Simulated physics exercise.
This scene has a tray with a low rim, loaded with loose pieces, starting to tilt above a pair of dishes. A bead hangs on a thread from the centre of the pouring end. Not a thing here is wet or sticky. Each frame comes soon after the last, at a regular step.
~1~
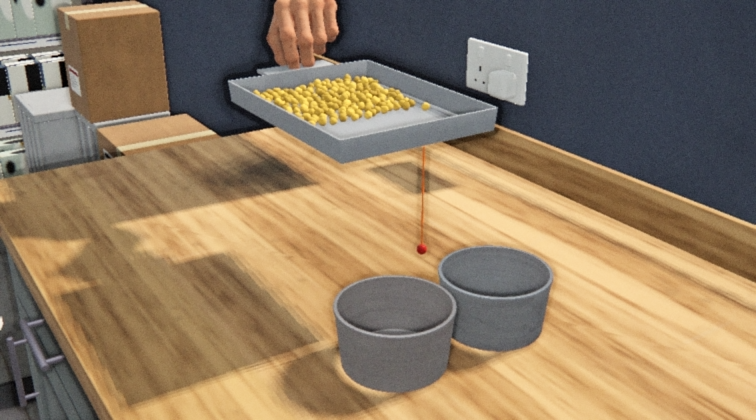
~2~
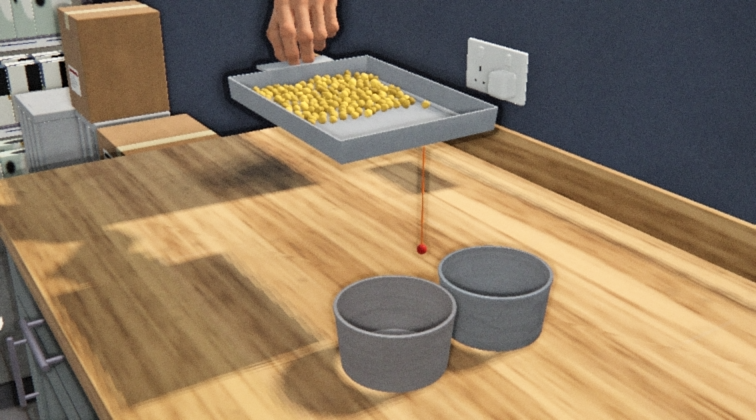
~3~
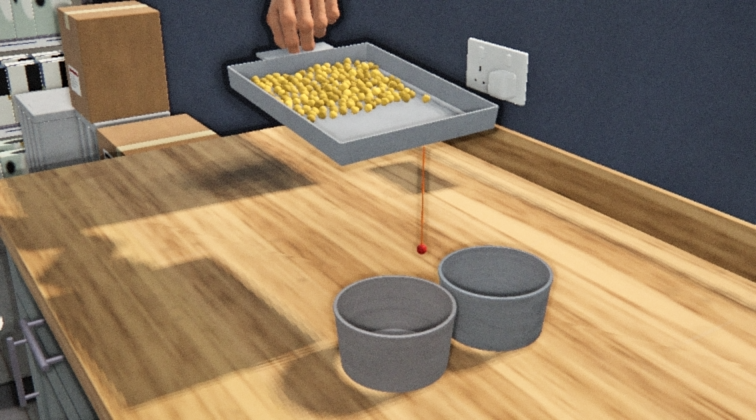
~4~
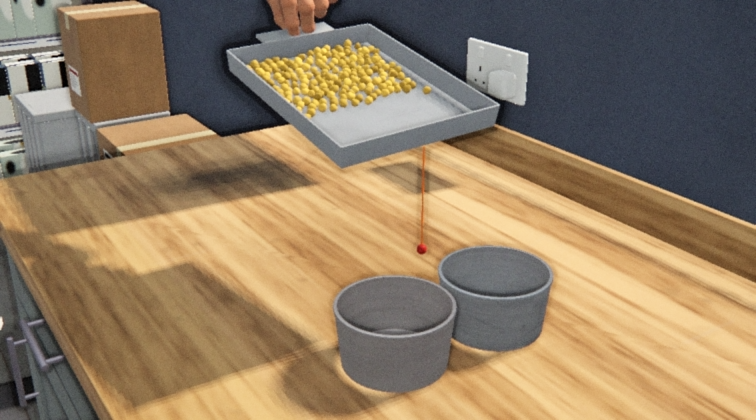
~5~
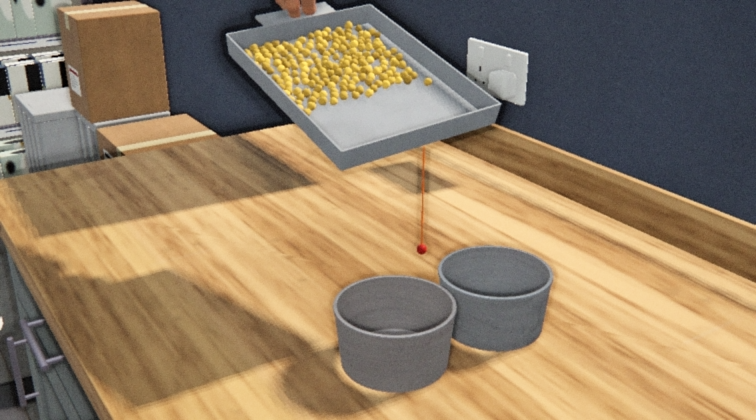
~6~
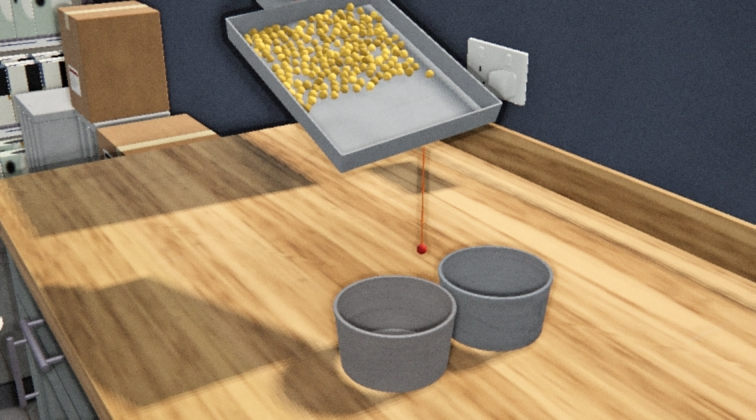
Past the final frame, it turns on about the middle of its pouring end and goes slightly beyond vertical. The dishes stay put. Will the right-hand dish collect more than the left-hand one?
No, the left-hand dish collects more.
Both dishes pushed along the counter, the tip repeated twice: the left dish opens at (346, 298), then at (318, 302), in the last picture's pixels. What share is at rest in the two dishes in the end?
In turn about 70 and about 60 percent.
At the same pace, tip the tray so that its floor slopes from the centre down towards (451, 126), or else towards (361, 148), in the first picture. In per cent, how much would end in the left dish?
The first comes to 0 %, while the second comes to 60 %.
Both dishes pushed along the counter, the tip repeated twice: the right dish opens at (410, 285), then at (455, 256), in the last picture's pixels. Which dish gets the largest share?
The first time the right-side one comes out ahead, then the left-side one the second time.
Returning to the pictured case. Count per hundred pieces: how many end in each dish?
Left dish: 80 per cent; right dish: 10 per cent.
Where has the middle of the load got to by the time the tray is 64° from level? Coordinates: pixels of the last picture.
(376, 128).
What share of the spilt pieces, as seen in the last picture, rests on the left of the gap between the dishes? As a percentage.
Around 60 percent of the pieces.
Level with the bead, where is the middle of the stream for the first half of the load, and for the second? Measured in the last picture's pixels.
(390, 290) for the early half, (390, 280) for the late half.
Soon, tray tipped steeply; nearly all on the tray; a stray few in the air.
A while on, tray tipped past a quarter turn; about two thirds on the tray; about a quarter in the left dish; a stray few in the right dish; a stray few outside both; a stray few in the air.
Towards the end, tray tipped past a quarter turn; most in the left dish; a small part in the right dish; a small part outside both; a stray few in the air.
Finally, tray tipped past a quarter turn; most in the left dish; a small part in the right dish; a small part outside both.
